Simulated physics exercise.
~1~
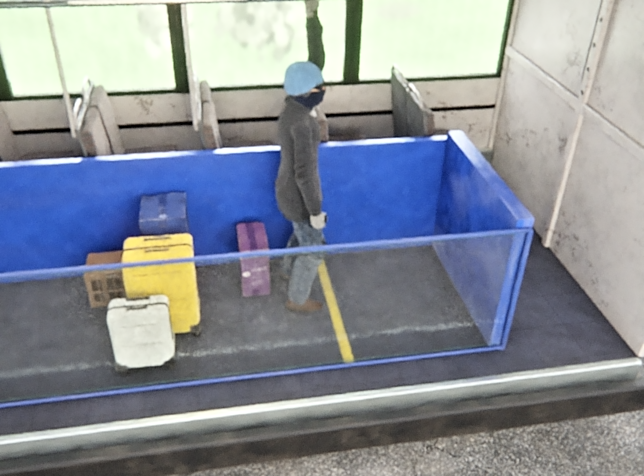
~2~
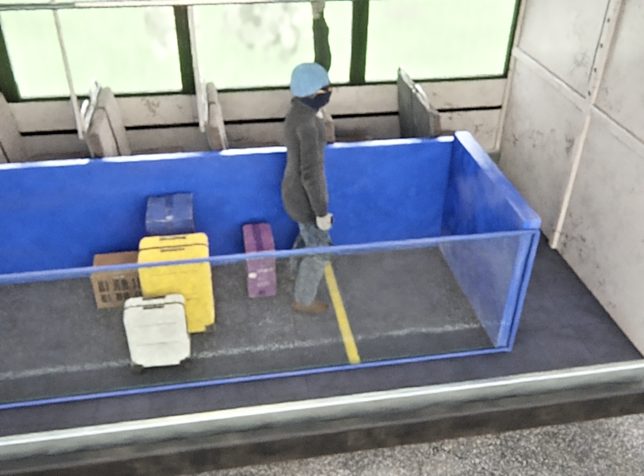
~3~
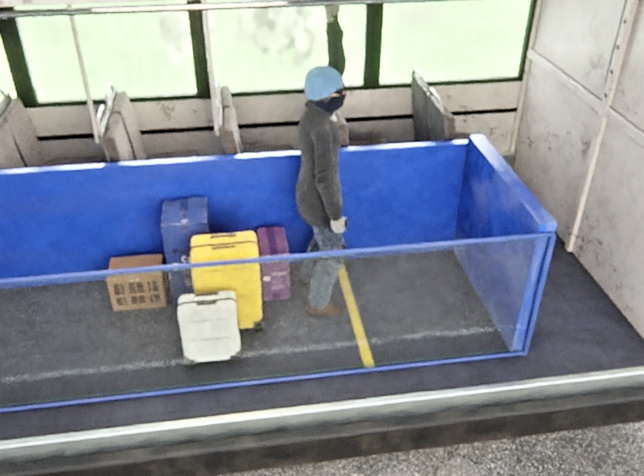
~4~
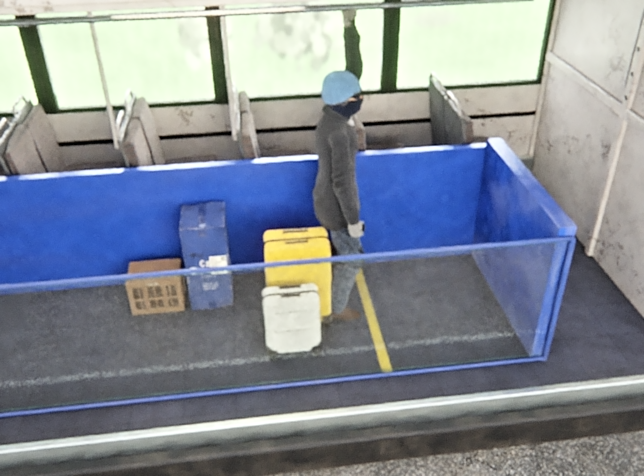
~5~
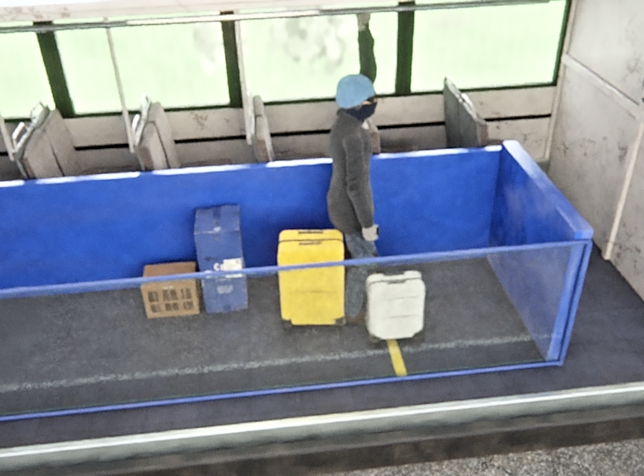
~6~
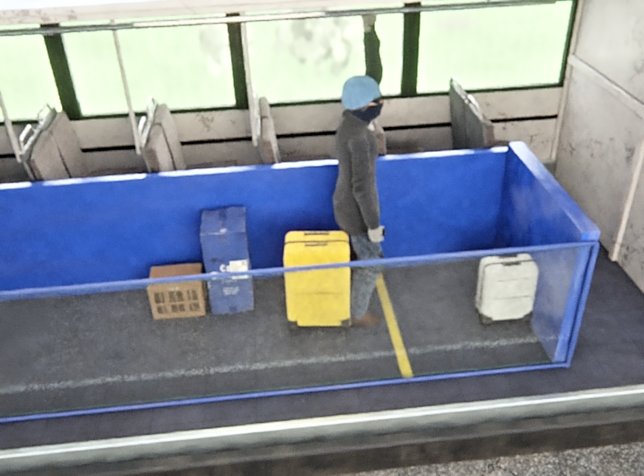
At first, a passenger in a blue cap and dark coat stands beside a yellow line in a blue-walled bus bay, with a brown crate, a tall blue item, a purple carton and two upright wheeled cases to the left. The yellow case and the smaller white one roll right together, and the yellow one hides the purple carton from view. The yellow case then stops near the passenger, short of the line. The white case rolls on alone, passing the passenger and crossing the line. It ends upright near the bay's right end, while the crate and blue item remain in place.
